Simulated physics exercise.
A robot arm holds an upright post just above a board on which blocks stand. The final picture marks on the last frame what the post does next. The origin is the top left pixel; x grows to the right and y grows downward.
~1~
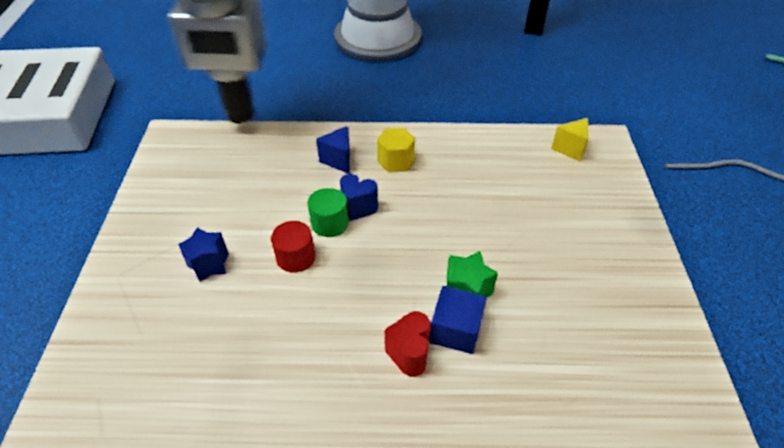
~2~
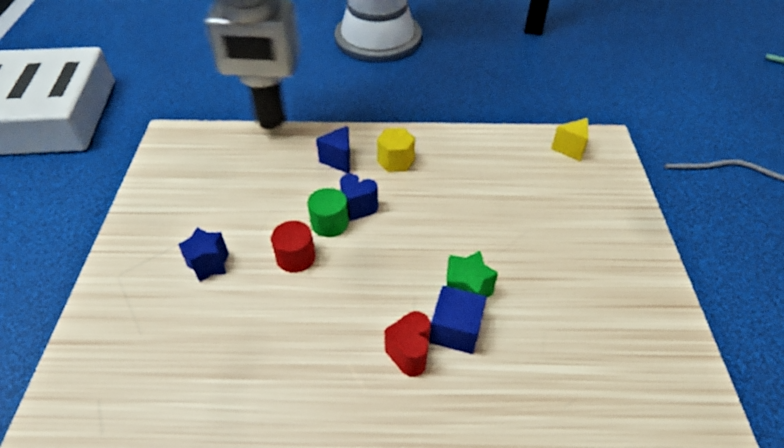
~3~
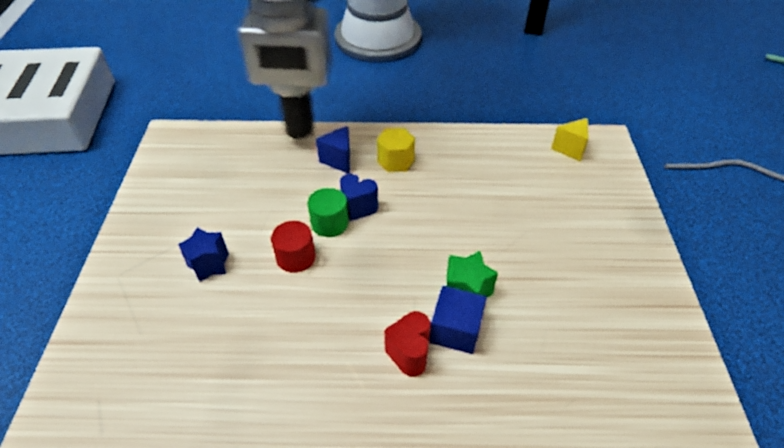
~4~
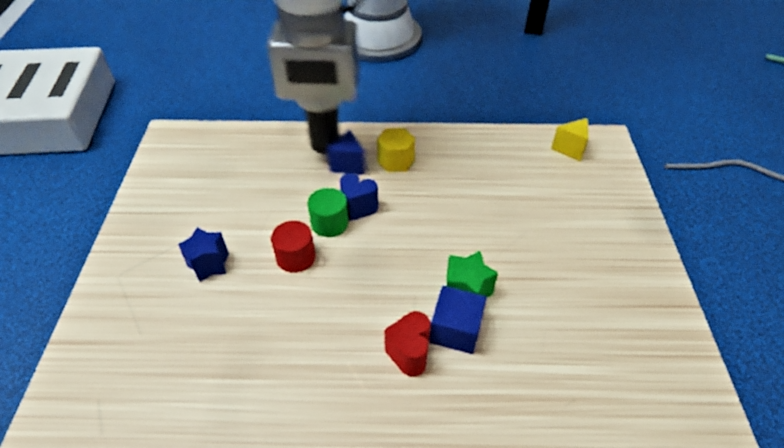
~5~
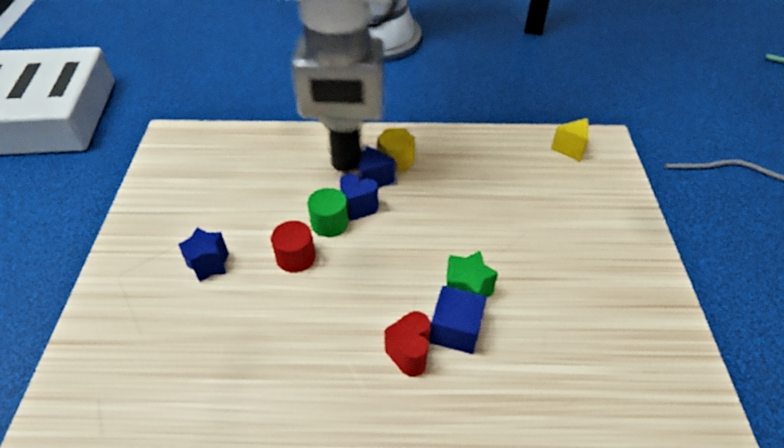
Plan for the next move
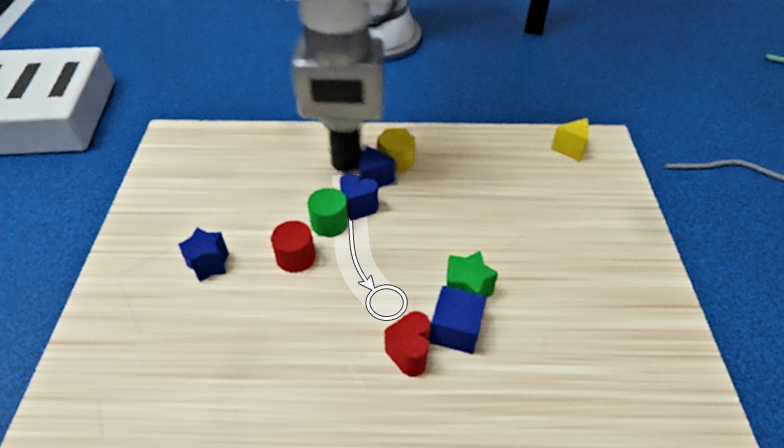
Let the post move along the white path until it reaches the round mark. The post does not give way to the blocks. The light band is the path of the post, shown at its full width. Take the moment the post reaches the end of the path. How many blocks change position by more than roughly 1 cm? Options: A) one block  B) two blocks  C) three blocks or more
That would be C.
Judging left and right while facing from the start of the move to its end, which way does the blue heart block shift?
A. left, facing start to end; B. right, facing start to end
Answer: A.
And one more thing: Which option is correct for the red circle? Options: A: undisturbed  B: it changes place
My pick is B.
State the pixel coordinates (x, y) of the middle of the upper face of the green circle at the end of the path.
Final place: (312, 228).
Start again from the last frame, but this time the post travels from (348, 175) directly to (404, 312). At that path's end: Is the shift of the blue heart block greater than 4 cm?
Going by the path, yes.
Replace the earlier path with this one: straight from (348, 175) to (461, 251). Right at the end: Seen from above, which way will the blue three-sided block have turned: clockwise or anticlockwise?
From above, it turns counterclockwise.
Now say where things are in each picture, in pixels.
In the first frame, post tip at (241, 116); block tops, red circle at (291, 235); green circle at (327, 201); blue heart block at (357, 185); blue three-sided block at (337, 138).
In the second frame, post at (272, 121); blocks unchanged.
In the third frame, post at (300, 130); blocks unchanged.
In the fourth frame, post at (325, 144); blue three-sided block at (347, 143).
In the fifth frame, post at (347, 163); red circle at (291, 235); green circle at (327, 201); blue heart block at (357, 185); blue three-sided block at (374, 158).
Path on the board, from (348, 175) via (350, 214) and (355, 259), ending at (387, 302).
The first path, step by step. One third of the way, post at (349, 202); green circle at (320, 211); blue heart block at (371, 208), turned 60° anticlockwise; blue three-sided block at (377, 159).
Two thirds of the way, post at (354, 248); red circle at (273, 243); green circle at (312, 228); blue heart block at (383, 225); blue three-sided block at (377, 159).
At the end, post at (387, 291); red circle at (273, 243); green circle at (312, 228); blue heart block at (383, 225), turned 135° anticlockwise; blue three-sided block at (377, 159).
